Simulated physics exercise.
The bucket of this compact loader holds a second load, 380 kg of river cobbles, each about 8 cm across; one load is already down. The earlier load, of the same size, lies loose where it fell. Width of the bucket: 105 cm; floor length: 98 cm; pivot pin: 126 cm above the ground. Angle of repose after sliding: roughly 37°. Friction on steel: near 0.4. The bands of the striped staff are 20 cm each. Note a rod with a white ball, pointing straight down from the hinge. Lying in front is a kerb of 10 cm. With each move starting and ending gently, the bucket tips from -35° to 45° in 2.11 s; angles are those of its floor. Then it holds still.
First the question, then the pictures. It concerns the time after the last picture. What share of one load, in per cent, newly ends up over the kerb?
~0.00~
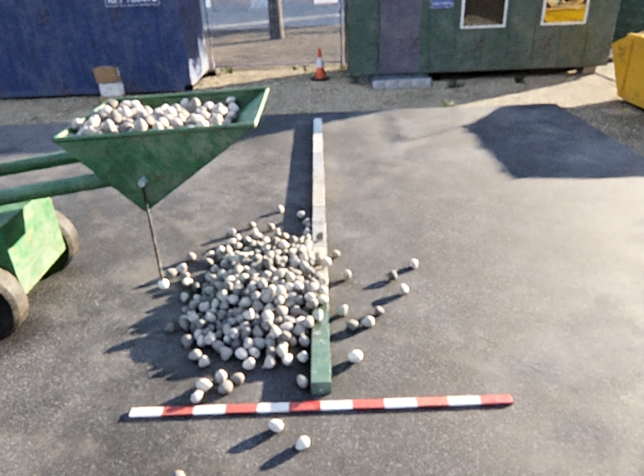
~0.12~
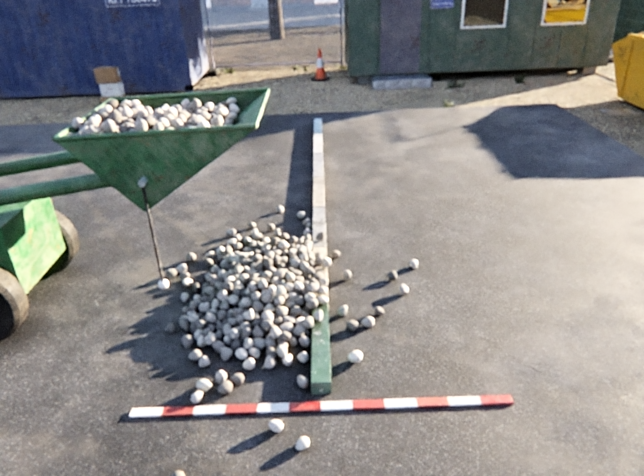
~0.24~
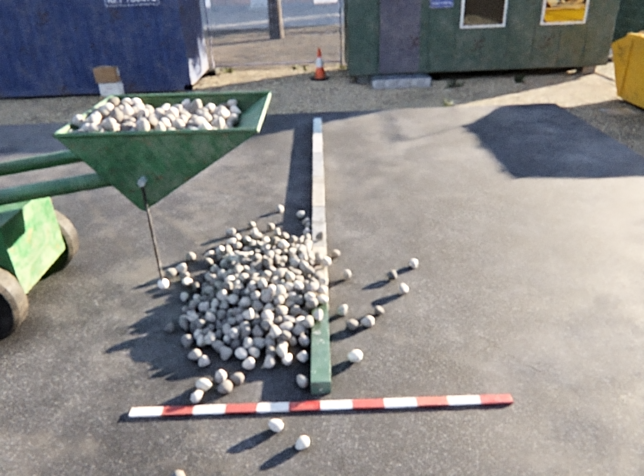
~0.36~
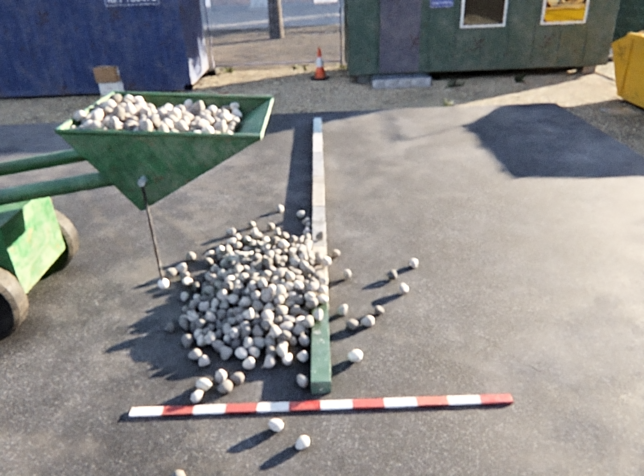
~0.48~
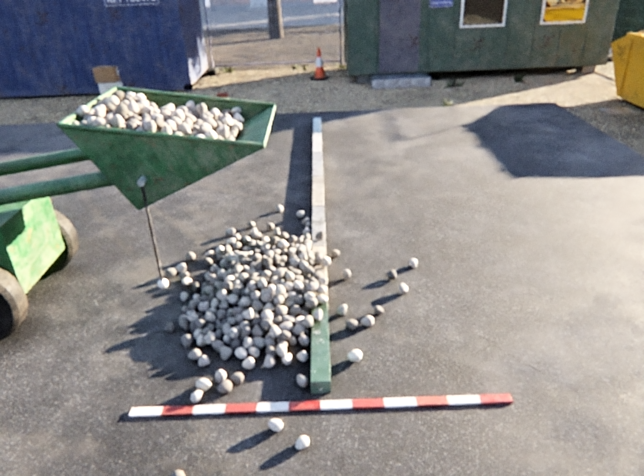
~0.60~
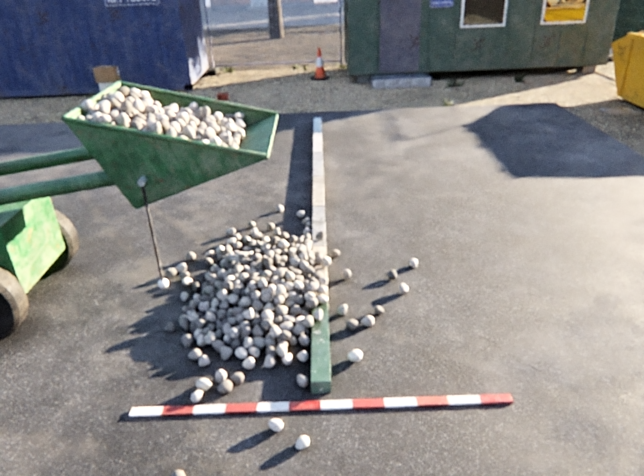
36 %.
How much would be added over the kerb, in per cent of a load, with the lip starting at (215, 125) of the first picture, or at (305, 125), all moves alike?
Some 10 percent first and 80 percent second.
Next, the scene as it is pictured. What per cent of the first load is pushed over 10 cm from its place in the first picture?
Close to 10 per cent.
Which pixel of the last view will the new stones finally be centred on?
They end up centred around (301, 276).
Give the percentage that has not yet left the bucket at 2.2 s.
It holds some 10 percent.
After 1.6 s the floor is at 32°; in per cent of one load, 93 in the bucket, 105 on this side of the kerb, 2 over the kerb; the foremost stones are at (377, 299).
After 2.2 s the floor is at 45°; in per cent of one load, 11 in the bucket, 172 on this side of the kerb, 18 over the kerb; the foremost stones are at (394, 286).
After 2.6 s the floor is at 45°; in per cent of one load, 0 in the bucket, 168 on this side of the kerb, 32 over the kerb; the foremost stones are at (427, 296).
After 5.2 s the floor is at 45°; in per cent of one load, 0 in the bucket, 162 on this side of the kerb, 38 over the kerb; the foremost stones are at (458, 287). Net gain over the kerb, 36.
